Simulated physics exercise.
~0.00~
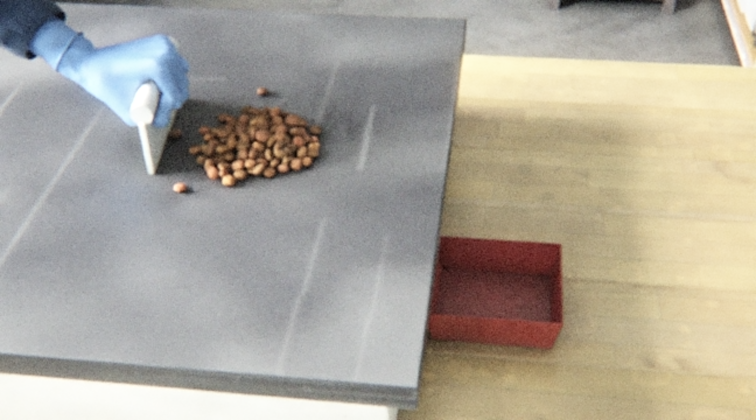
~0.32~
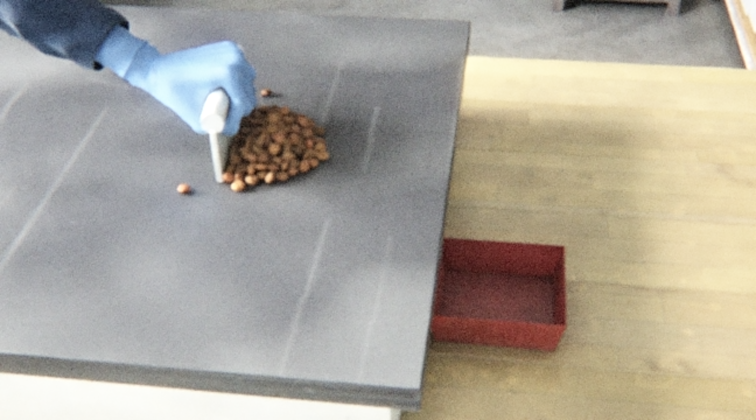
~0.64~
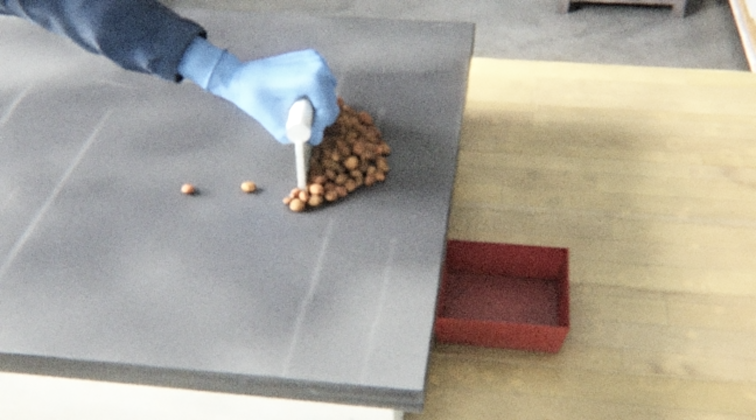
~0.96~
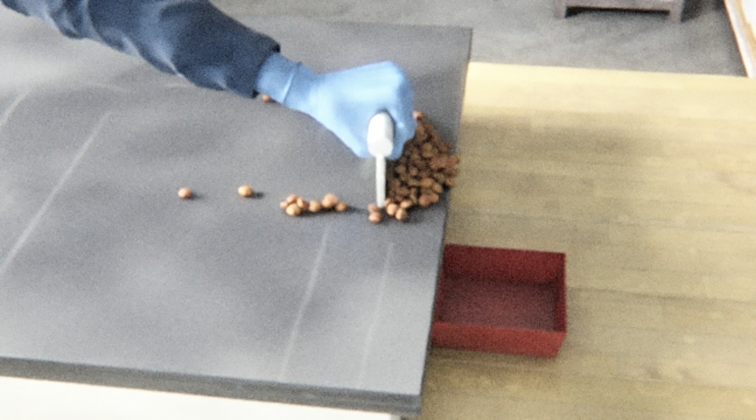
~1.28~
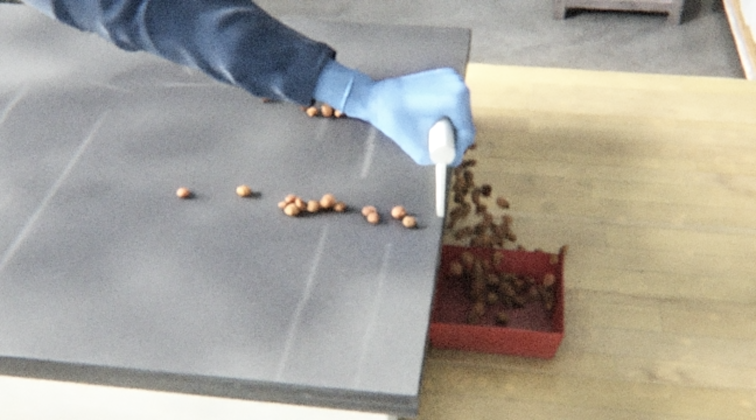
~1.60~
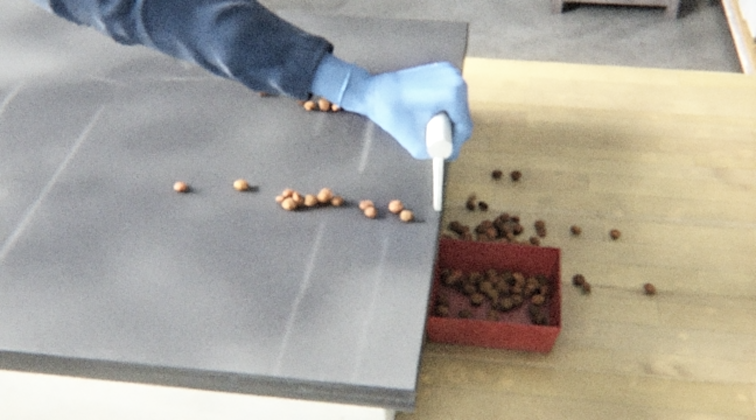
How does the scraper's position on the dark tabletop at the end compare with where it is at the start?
At the start the scraper is to the left of the heap, well in from the right edge. By the end it is much farther right, held at the tabletop's right edge.
